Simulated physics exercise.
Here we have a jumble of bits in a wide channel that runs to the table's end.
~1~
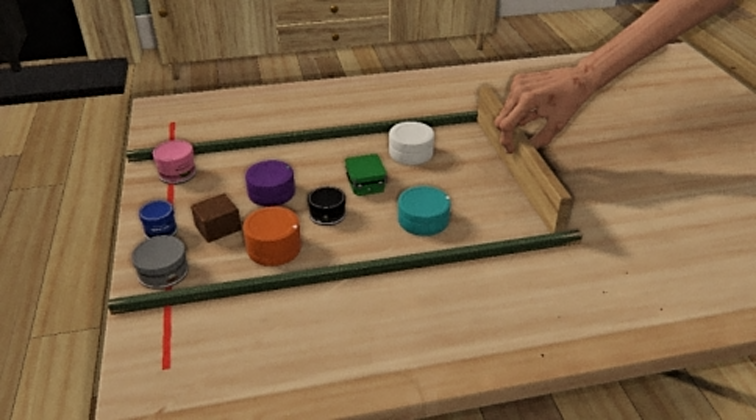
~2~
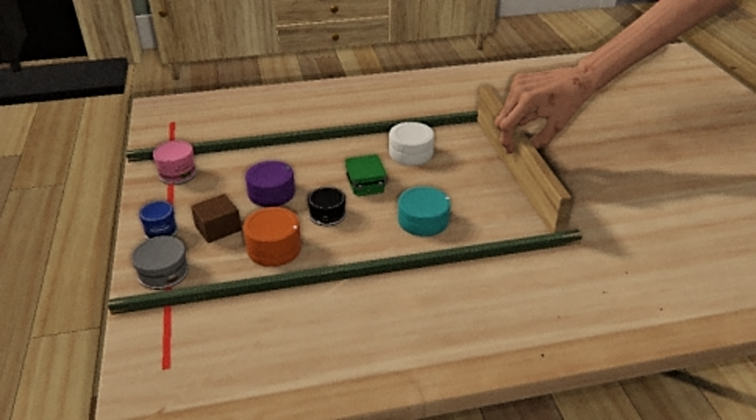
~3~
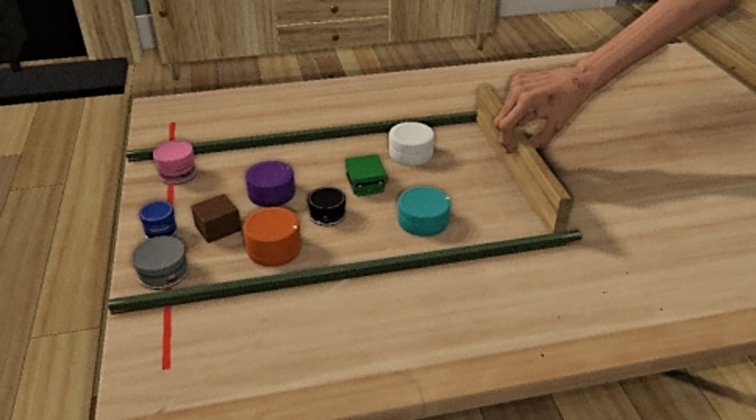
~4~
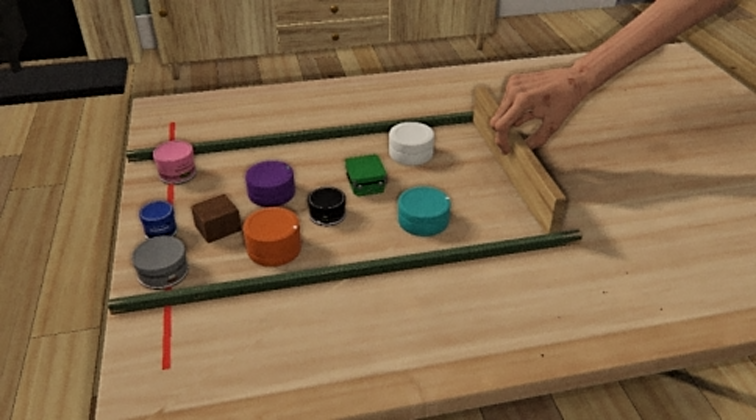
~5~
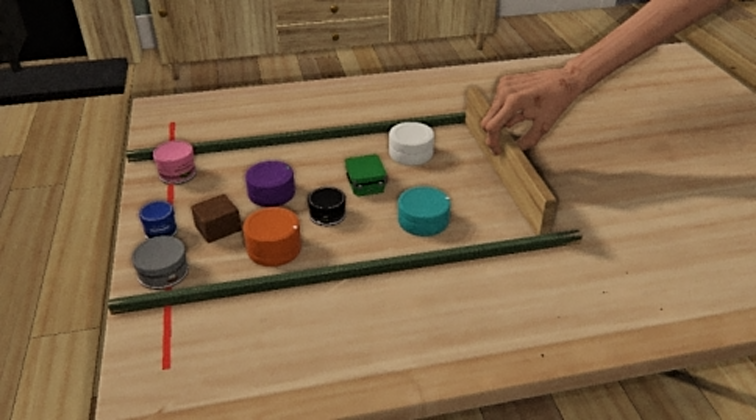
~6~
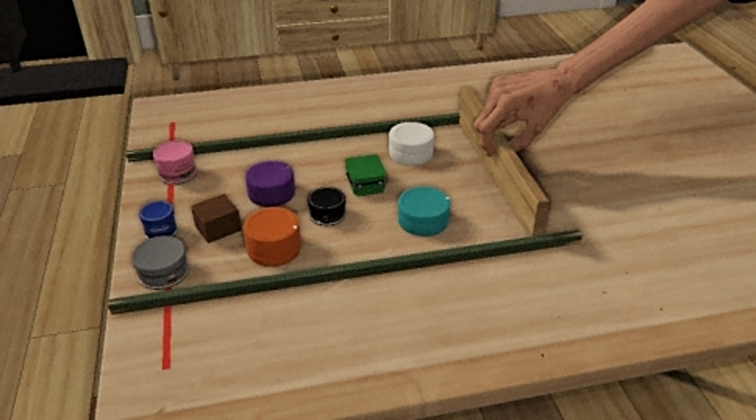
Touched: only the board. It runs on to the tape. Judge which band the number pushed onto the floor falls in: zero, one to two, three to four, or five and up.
You'd see five or more of the bits go off the end there.
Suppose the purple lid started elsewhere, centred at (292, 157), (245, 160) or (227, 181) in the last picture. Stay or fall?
One after another, it fails to stay; fails to stay; fails to stay.
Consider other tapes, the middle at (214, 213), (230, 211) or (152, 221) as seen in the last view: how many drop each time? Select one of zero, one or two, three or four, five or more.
For each place: One to two; one or two; five or more.
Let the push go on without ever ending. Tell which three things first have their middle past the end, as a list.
Order, earliest first: Grey tin, blue tin, orange lid.
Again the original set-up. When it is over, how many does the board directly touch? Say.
So the total is 4.
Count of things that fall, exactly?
That makes a total of 6.
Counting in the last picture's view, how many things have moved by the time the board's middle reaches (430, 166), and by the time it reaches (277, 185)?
Counts: 2 / 7.
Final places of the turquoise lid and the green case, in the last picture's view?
(139, 253) and (151, 200).
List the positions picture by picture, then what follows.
In the first picture, blue tin (159, 221); grey tin (161, 262); pink pot (175, 162); board (518, 155); tape (170, 219).
In the second picture, grey tin (161, 263); brown block (216, 218).
In the third picture, pink pot (175, 163); orange lid (273, 236).
In the fourth picture, blue tin (159, 222); purple lid (271, 184).
In the fifth picture, grey tin (161, 263); black pot (327, 206).
In the sixth picture, blue tin (159, 222); grey tin (161, 263); pink pot (175, 163); board (498, 157); tape (170, 219).
Soon after, none off yet; blue tin at rest near (159, 222); grey tin at rest near (161, 263); pink pot at rest near (175, 163).
In the end, the number that fall off is five or more; gone, purple lid, orange lid, brown block, pink pot, grey tin and blue tin.
